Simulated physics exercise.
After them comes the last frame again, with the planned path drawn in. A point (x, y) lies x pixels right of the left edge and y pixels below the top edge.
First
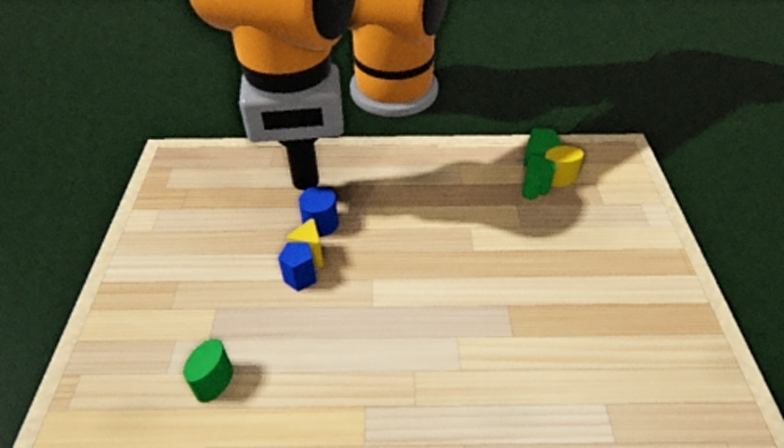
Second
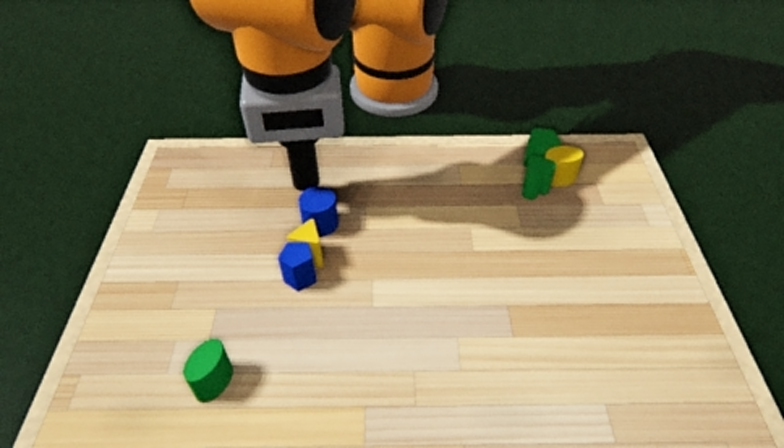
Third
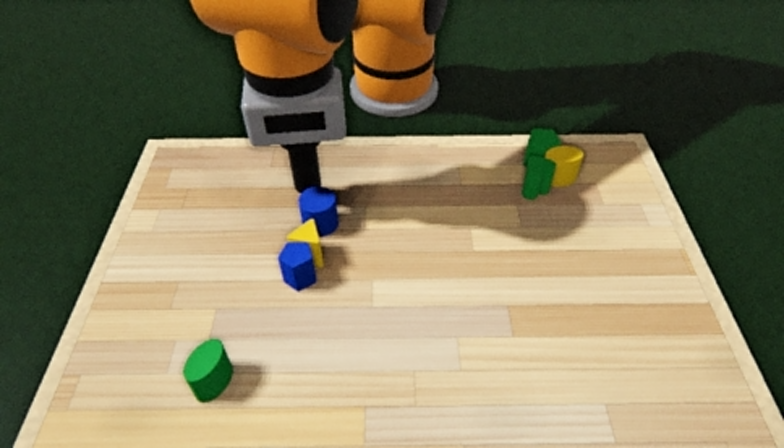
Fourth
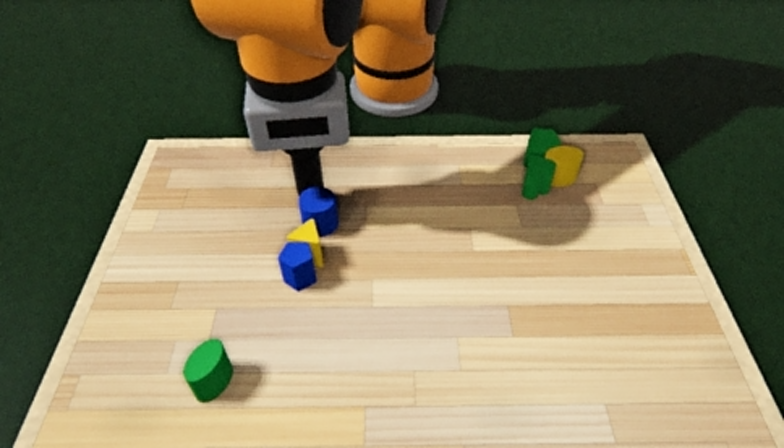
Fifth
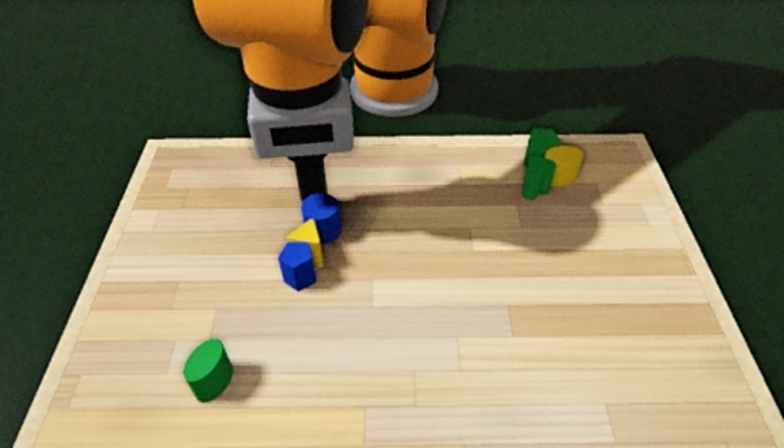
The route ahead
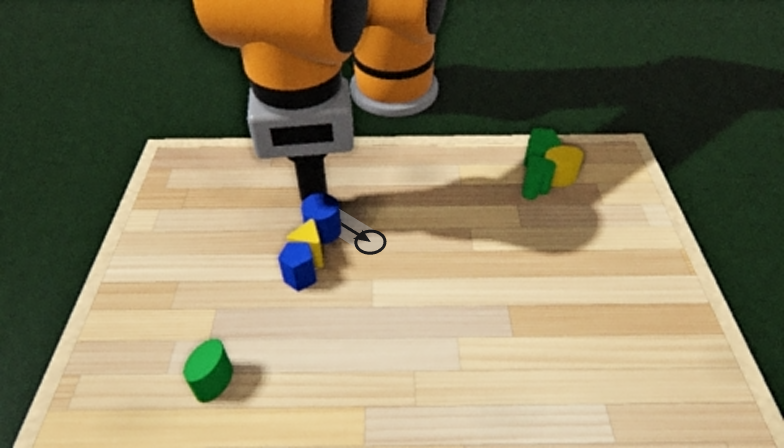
On a light wooden tabletop, an orange robot arm with a black stick moves slightly toward the viewer and nudges a blue round block a little to the right, while the nearby yellow triangular piece and the other blocks stay still.
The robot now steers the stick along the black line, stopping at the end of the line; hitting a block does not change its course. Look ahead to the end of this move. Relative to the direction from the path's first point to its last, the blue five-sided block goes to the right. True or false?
True.
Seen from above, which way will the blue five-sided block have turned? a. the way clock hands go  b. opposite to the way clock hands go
My answer is option a.
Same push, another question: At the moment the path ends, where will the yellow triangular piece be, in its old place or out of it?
Shifted.
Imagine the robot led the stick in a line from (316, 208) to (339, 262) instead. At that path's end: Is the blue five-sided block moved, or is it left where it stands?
Once the path is done, it is somewhere new.
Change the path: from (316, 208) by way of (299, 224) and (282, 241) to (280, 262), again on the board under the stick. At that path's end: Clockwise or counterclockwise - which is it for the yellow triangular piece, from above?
Looking from above, the answer is clockwise.
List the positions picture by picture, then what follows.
Stick tip (306, 182); block tops, blue five-sided block (296, 253); yellow triangular piece (306, 232); blue circular block (317, 199), in the first picture.
Stick (307, 183); blocks unchanged, in the second picture.
Stick (308, 186); blocks unchanged, in the third picture.
Stick (311, 190); blocks unchanged, in the fourth picture.
Stick (314, 197); blue five-sided block (296, 253); yellow triangular piece (306, 232); blue circular block (320, 205), in the fifth picture.
Path on the board, in a line from (316, 208) to (370, 242).
What follows on the original path. Halfway along, stick (341, 213); blue five-sided block (290, 263), turned 20° clockwise; yellow triangular piece (306, 245); blue circular block (334, 224).
At the end, stick (370, 231); blue five-sided block (290, 263), turned 20° clockwise; yellow triangular piece (306, 245); blue circular block (339, 233).
